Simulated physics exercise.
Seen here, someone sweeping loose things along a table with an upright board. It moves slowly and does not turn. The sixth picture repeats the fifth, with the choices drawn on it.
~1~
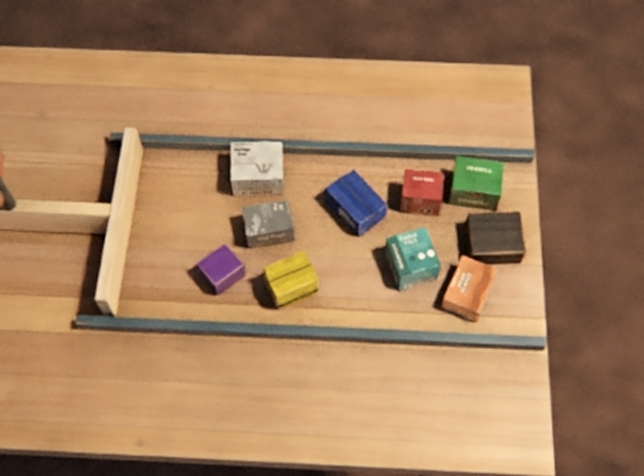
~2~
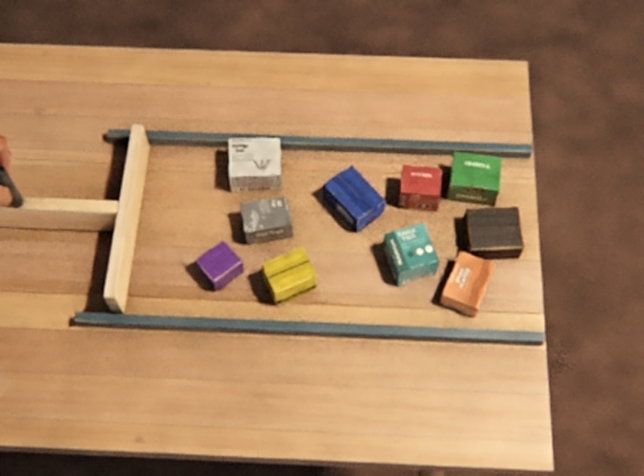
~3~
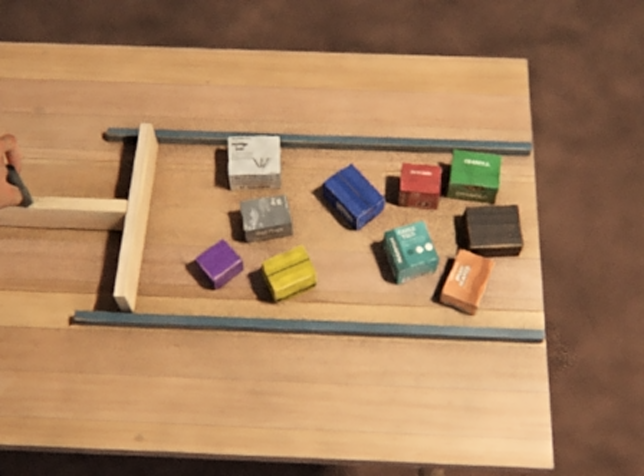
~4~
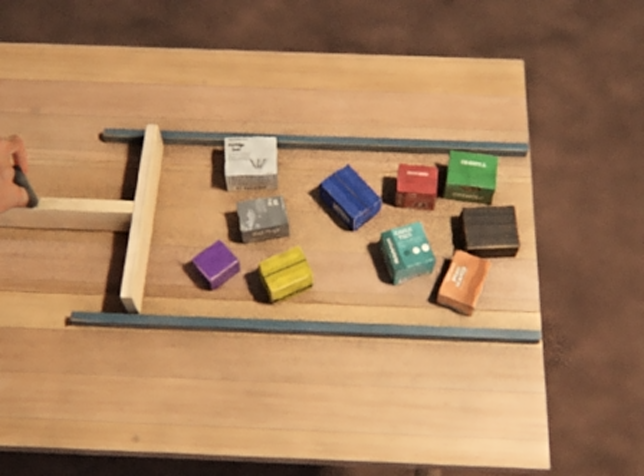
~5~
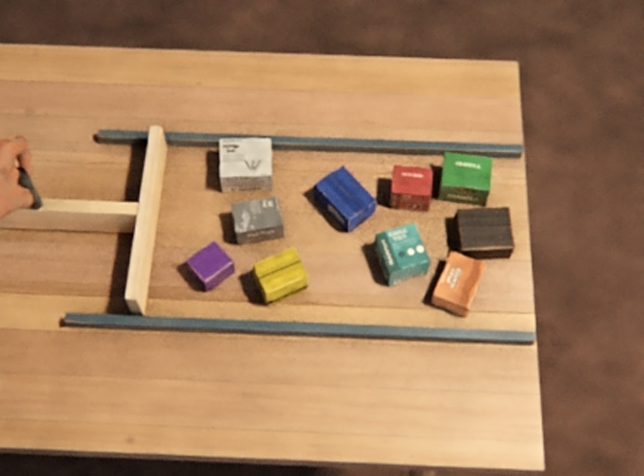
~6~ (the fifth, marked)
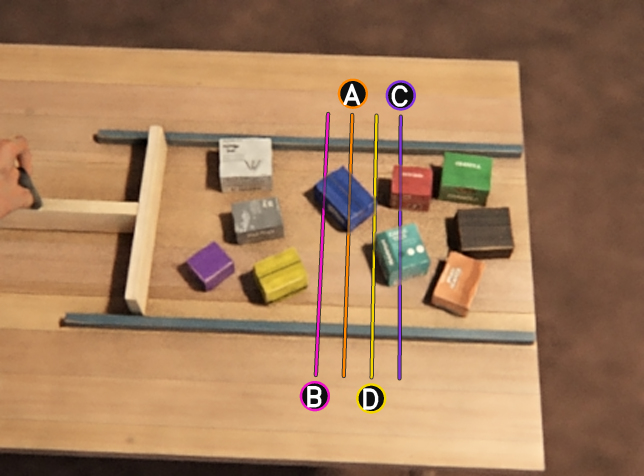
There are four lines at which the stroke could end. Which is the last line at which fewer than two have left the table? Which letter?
The farthest such stop is C.
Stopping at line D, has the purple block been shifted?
Yes.
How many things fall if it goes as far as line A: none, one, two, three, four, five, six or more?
By then, none.
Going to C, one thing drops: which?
The green box.
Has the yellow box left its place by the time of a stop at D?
By then, yes.
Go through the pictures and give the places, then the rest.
The first picture shows white packet (258, 169); turquoise box (413, 258); blue box (355, 202).
The second picture shows board (124, 207); grey box (267, 220).
The third picture shows board (134, 206); orange packet (467, 282).
The fourth picture shows board (140, 207); purple block (217, 264).
The fifth picture shows board (144, 208); yellow box (281, 277); white packet (247, 165); turquoise box (402, 254).
On the marked copy, A at (348, 236); B at (322, 235); C at (400, 238); D at (374, 237).
Following C. Soon after the start, board (236, 212); white packet (276, 167); yellow box (295, 282).
Later, board (329, 215); green box (481, 177); red box (440, 193).
In the end, board (397, 218); green box over the edge; black block (525, 235); one fallen.
As for the rest, A is within the limit but short; B is within the limit but short; D is within the limit but short.
